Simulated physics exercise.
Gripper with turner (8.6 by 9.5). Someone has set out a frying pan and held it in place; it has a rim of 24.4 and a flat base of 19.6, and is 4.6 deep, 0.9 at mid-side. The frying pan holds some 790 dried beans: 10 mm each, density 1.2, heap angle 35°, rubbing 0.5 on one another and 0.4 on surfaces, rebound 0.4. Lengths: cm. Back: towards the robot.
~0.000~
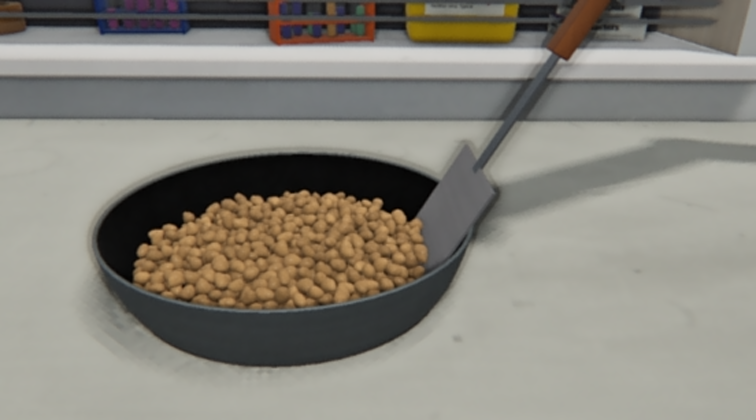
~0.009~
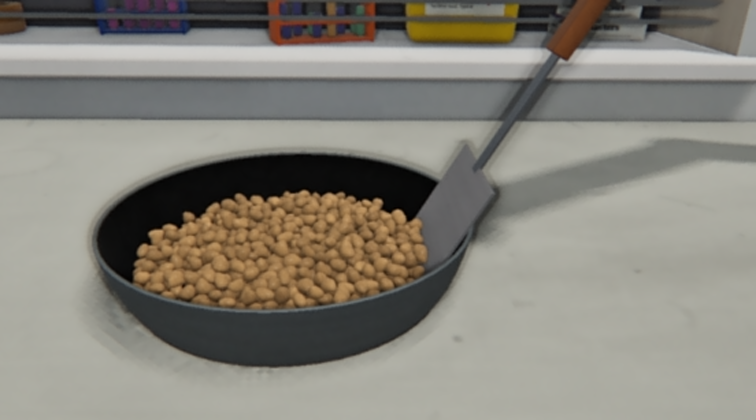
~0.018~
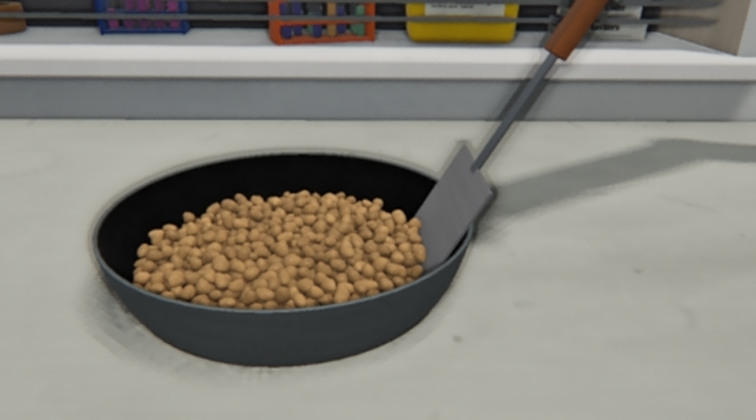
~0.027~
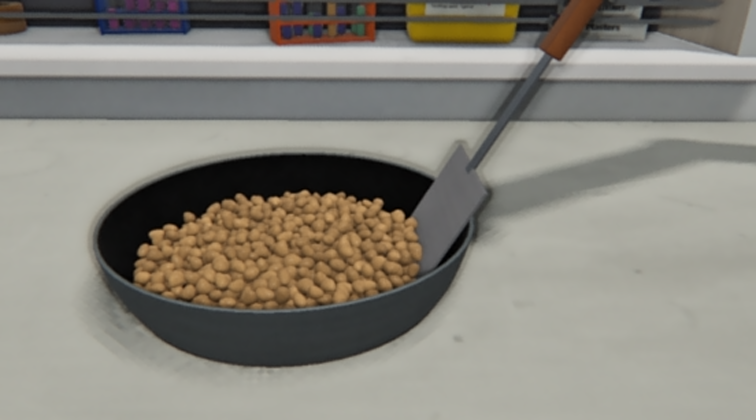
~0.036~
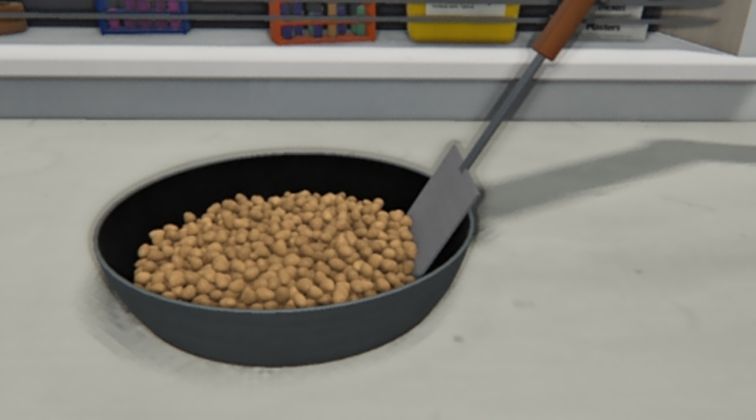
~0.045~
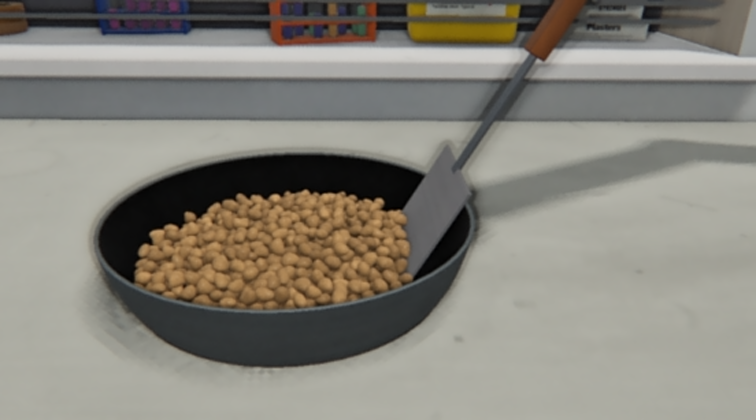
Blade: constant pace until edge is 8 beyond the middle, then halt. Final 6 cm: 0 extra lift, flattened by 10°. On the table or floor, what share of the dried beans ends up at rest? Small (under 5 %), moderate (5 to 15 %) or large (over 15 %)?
Moderate.
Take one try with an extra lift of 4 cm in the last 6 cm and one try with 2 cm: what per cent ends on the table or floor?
15 and 10 %.
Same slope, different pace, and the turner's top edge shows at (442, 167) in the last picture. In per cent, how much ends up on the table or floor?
Roughly 15 per cent.
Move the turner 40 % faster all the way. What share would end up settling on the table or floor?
Estimated share: Some 10 %.
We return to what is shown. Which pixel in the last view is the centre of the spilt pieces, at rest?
(94, 251) or thereabouts.
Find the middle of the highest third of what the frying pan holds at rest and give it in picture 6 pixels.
It is centred around (166, 216).
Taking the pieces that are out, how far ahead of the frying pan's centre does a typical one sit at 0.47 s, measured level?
Roughly 14 cm.
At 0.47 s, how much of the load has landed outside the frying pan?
Roughly 6 percent.
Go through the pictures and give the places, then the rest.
The first frame shows turner top edge at (479, 166), sloping 60°; upper third of the load around (303, 243), from x 135 to 420, top at y 195; 788 in the frying pan.
The second frame shows turner top edge at (479, 166), sloping 60°; upper third of the load around (303, 243), from x 135 to 420, top at y 195.
The third frame shows turner top edge at (477, 166), sloping 60°; upper third of the load around (304, 243), from x 135 to 420, top at y 195.
The fourth frame shows turner top edge at (472, 166), sloping 60°; upper third of the load around (305, 243), from x 140 to 415, top at y 195.
The fifth frame shows turner top edge at (466, 166), sloping 60°; upper third of the load around (307, 241), from x 140 to 420, top at y 195.
The sixth frame shows turner top edge at (458, 167), sloping 60°; upper third of the load around (309, 240), from x 140 to 420, top at y 195; 788 in the frying pan.
After 0.14 s, sloping 60°, highest piece 4 above the table; 788 in the frying pan.
After 0.23 s, sloping 57°, highest piece 6 above the table; 788 in the frying pan.
After 0.47 s, sloping 50°, highest piece 7 above the table; 733 in the frying pan, 52 on the table or floor, 3 on the blade or in flight.
After 1.52 s, sloping 50°, highest piece 6 above the table; 731 in the frying pan, 57 on the table or floor.
At rest, 731 in the frying pan, 57 on the table or floor. That is 7 % on the table or floor.
